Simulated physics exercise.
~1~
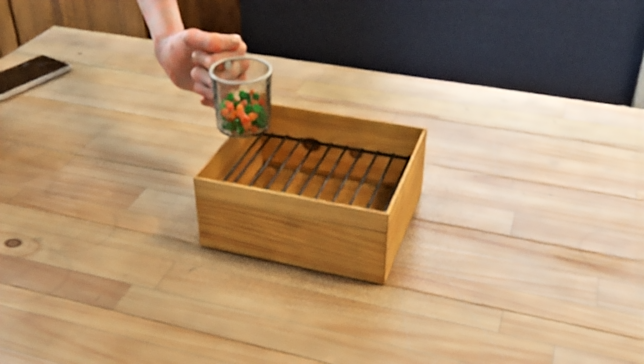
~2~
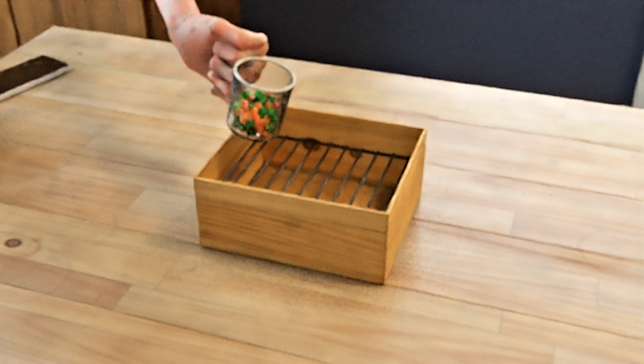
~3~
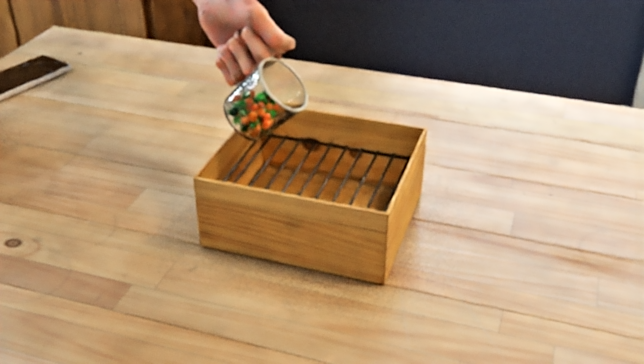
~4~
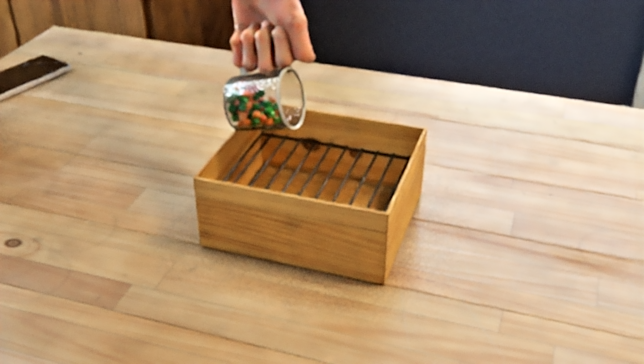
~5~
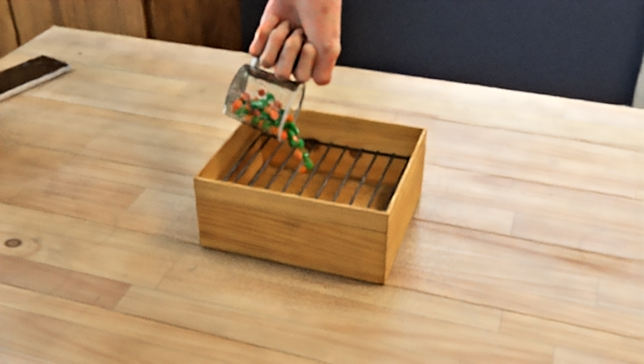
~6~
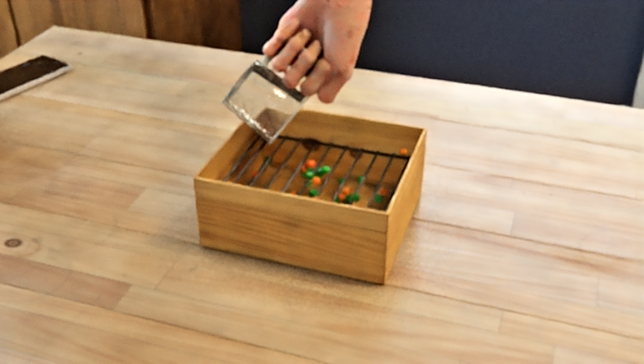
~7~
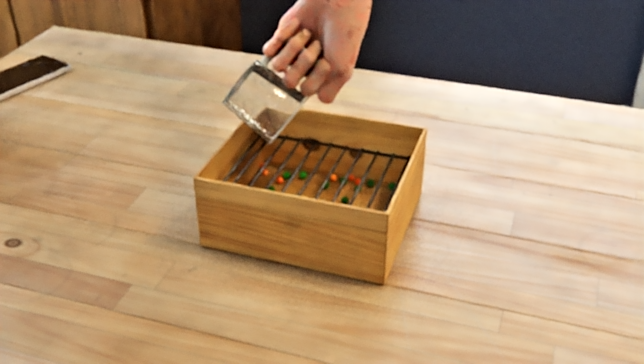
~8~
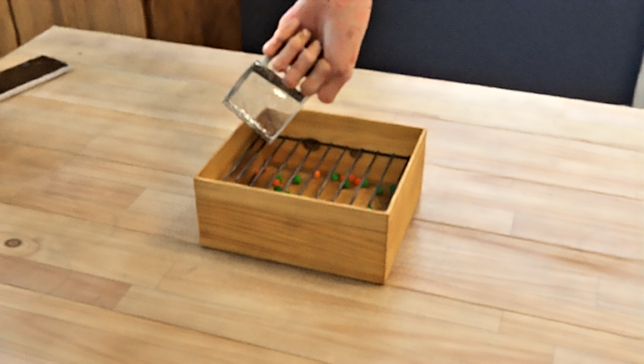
A hand tips green and orange bits from a cup, and they fall through the rack.
